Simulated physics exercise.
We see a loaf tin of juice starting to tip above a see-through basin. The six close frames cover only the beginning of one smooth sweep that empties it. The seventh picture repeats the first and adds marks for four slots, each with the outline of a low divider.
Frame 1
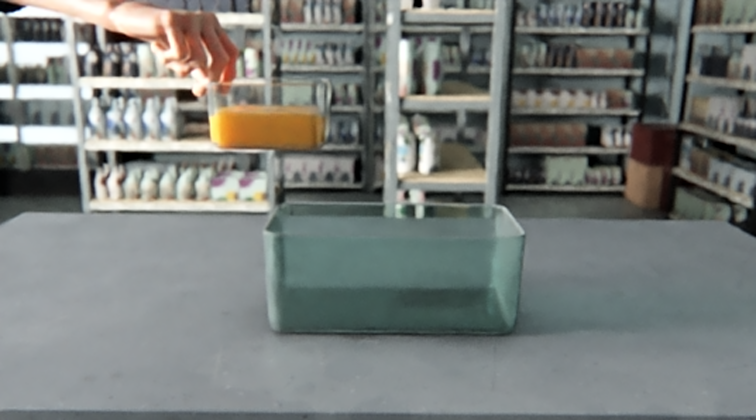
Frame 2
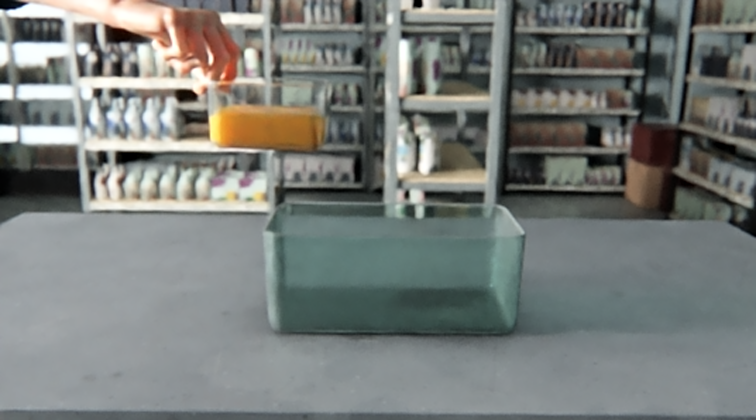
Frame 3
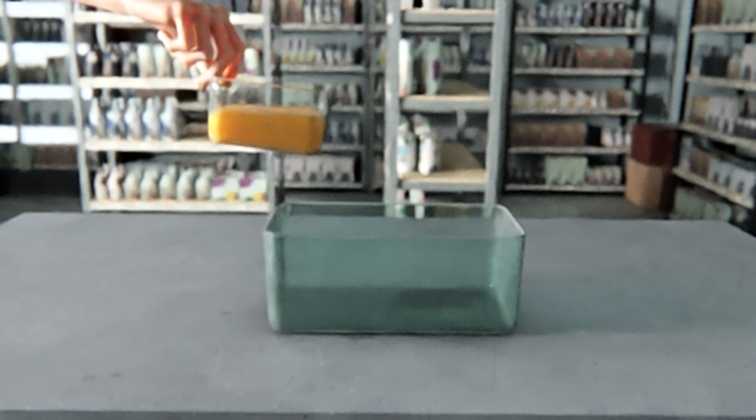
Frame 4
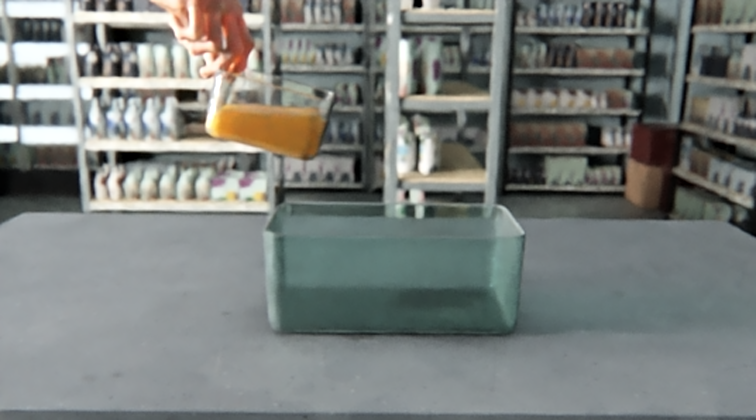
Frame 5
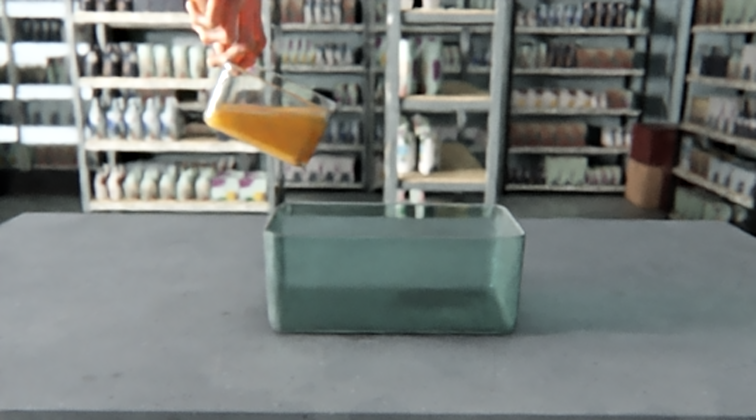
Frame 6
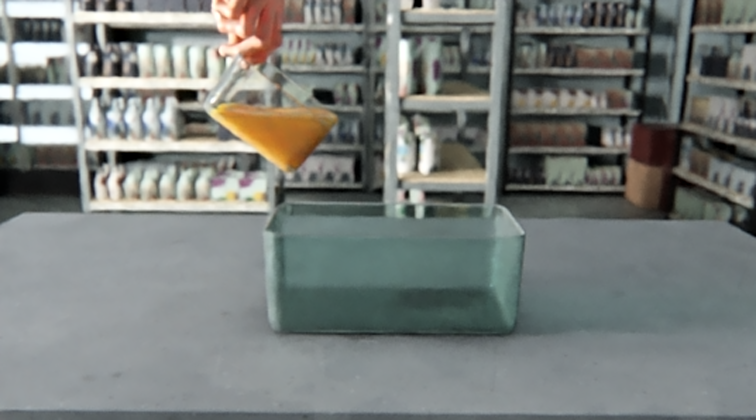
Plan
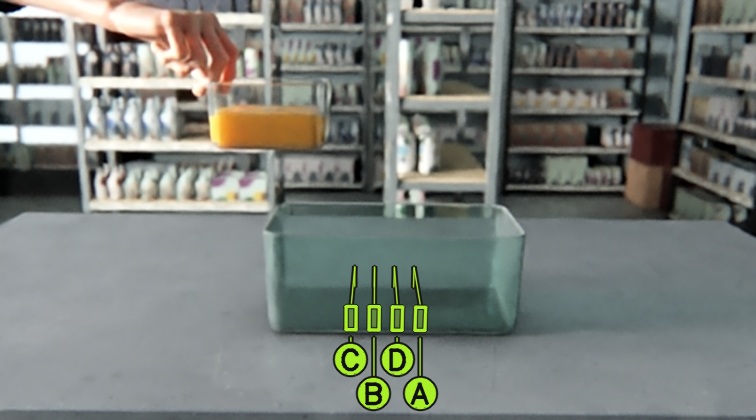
Orange juice in a clear container tilting steadily down to the right, a hand gripping its left end above a see-through basin.
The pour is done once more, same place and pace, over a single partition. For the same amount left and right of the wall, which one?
B works best here.
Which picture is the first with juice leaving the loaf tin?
Picture 6.
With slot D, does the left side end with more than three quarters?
Yes, it does.
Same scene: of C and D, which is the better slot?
Here it is slot C.
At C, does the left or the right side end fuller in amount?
The right side.
On the marked copy, A at (420, 337); B at (373, 337); C at (350, 337); D at (397, 337).
For slot A, about 89 % ends left of the wall and 10 % right of it.
For slot B, about 53 % ends left of the wall and 46 % right of it.
For slot C, about 33 % ends left of the wall and 67 % right of it.
For slot D, about 91 % ends left of the wall and 8 % right of it.
